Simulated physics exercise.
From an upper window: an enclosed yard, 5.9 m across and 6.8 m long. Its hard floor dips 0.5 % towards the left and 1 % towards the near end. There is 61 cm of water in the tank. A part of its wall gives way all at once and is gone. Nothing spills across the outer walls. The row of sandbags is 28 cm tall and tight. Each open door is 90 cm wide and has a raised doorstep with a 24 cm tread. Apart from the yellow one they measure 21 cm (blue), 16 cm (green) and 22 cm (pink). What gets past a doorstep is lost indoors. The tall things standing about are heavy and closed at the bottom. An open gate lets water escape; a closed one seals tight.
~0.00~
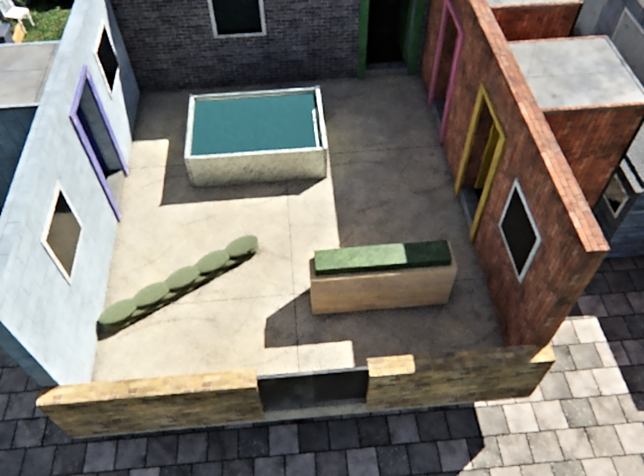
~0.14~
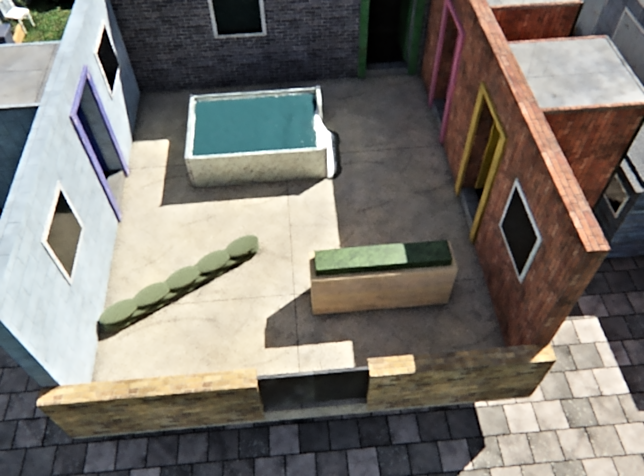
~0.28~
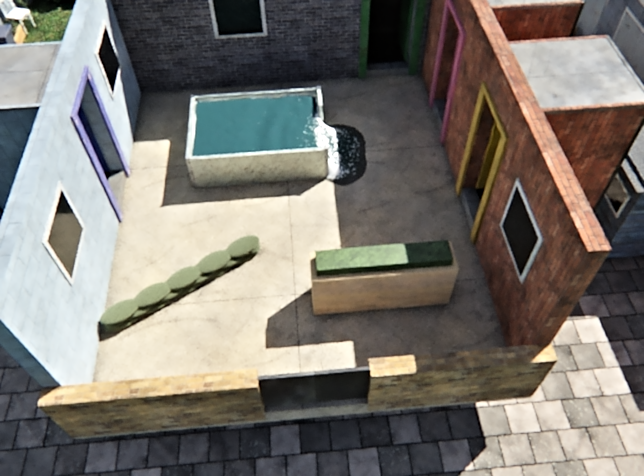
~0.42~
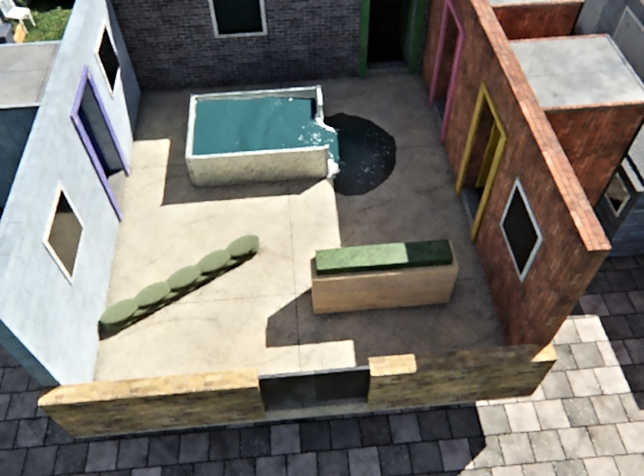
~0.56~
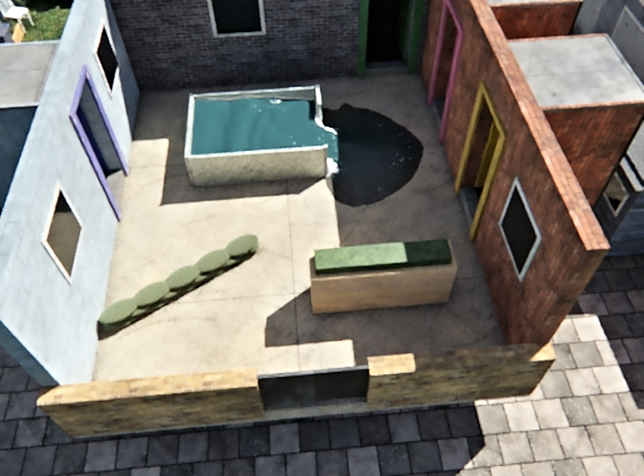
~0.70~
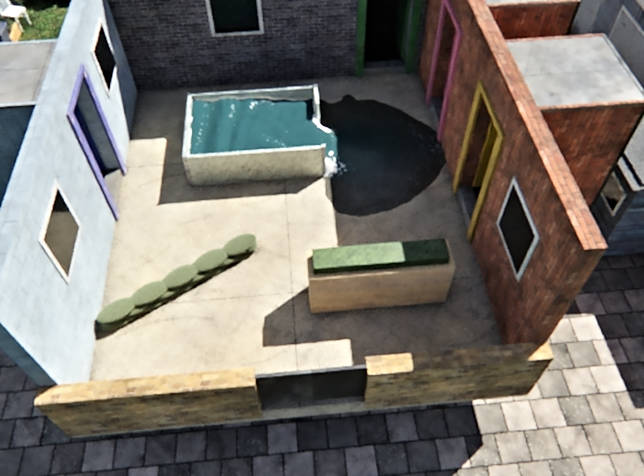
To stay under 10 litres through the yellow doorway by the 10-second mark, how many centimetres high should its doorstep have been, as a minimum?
Some 16 cm above the ground.
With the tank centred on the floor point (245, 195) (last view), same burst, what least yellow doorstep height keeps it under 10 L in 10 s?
About 26 cm.
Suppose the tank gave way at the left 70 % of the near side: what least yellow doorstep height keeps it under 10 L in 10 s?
About 7.0 cm.
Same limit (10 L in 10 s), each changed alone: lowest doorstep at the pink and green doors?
About 24 cm at pink and 18 cm at green.
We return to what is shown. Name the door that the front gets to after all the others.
It is the blue one.
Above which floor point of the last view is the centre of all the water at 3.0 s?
Near (341, 166).
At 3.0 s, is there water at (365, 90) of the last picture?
It is under water.
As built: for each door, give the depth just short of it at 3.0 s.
Depths in cm: Blue 0, green 19, pink 21, yellow 17.
After 1.4 s water covers 20 % of the floor, deepest (32 cm) near (330, 155); 17 cm at the yellow door, 0 litres in over its 21 cm doorstep.
After 3.0 s water covers 35 % of the floor, deepest (30 cm) near (490, 373); 17 cm at the yellow door, 1 litre in over its 21 cm doorstep.
After 10.0 s water covers 90 % of the floor, deepest (14 cm) near (85, 410); 5 cm at the yellow door, 1 litre in over its 21 cm doorstep.
At the yellow door as built, the water arrived by 1.2 s and peaked near 20 cm at 1.8 s.
Run again over the same 10 s with other heights there, 26 litres in over 13 cm, 6 litres over 17.5 cm. The limit of 10 litres is kept from about 16 cm up.
